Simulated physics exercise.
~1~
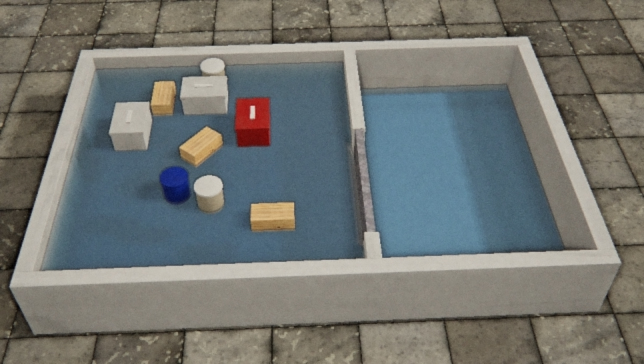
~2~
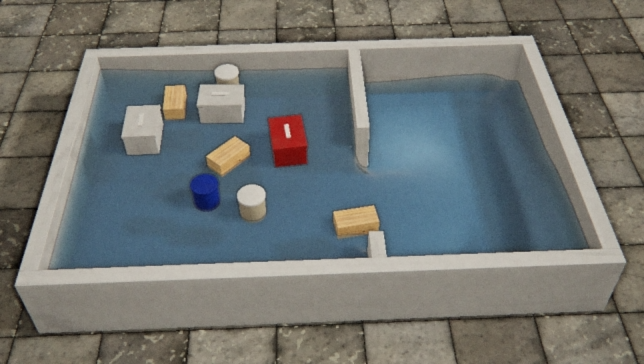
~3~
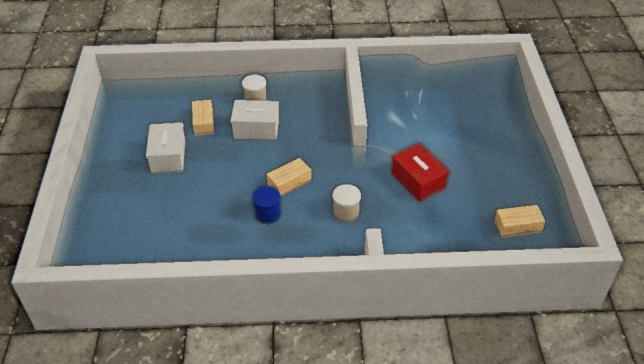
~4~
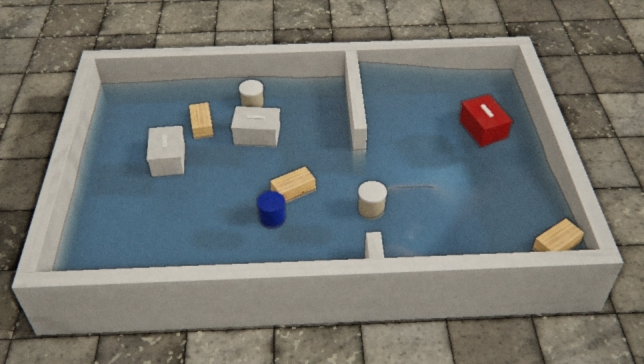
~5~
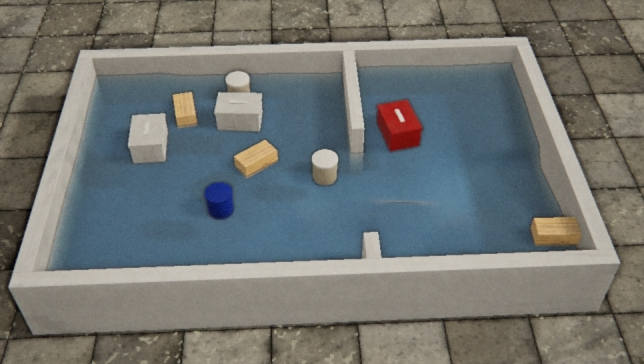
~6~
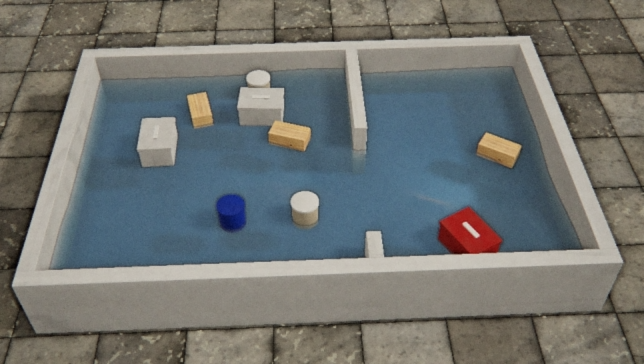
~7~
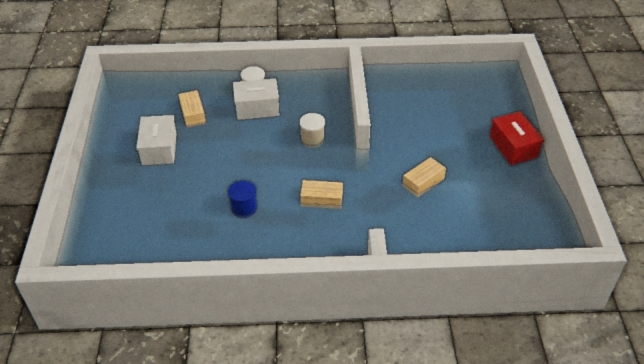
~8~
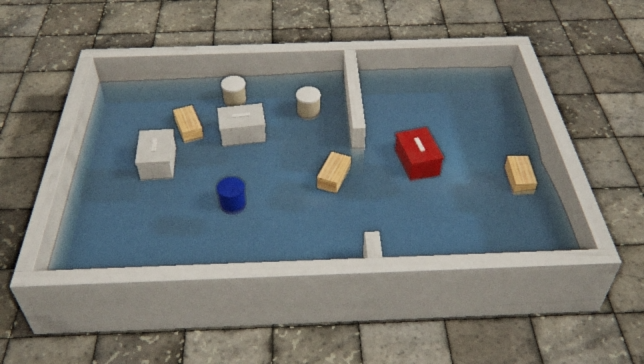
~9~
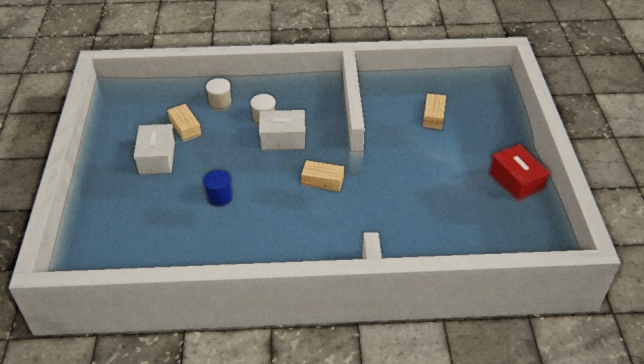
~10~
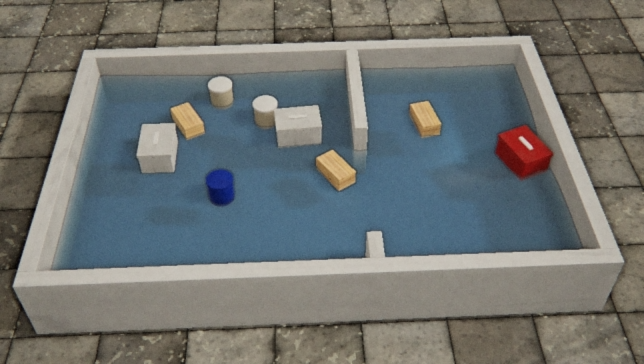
A red box and a wooden block floated through the gap into the right side of a walled pool as water rushed across, then drifted about there, while the blue cylinder and the other floating blocks, boxes and cylinders stayed on the left.
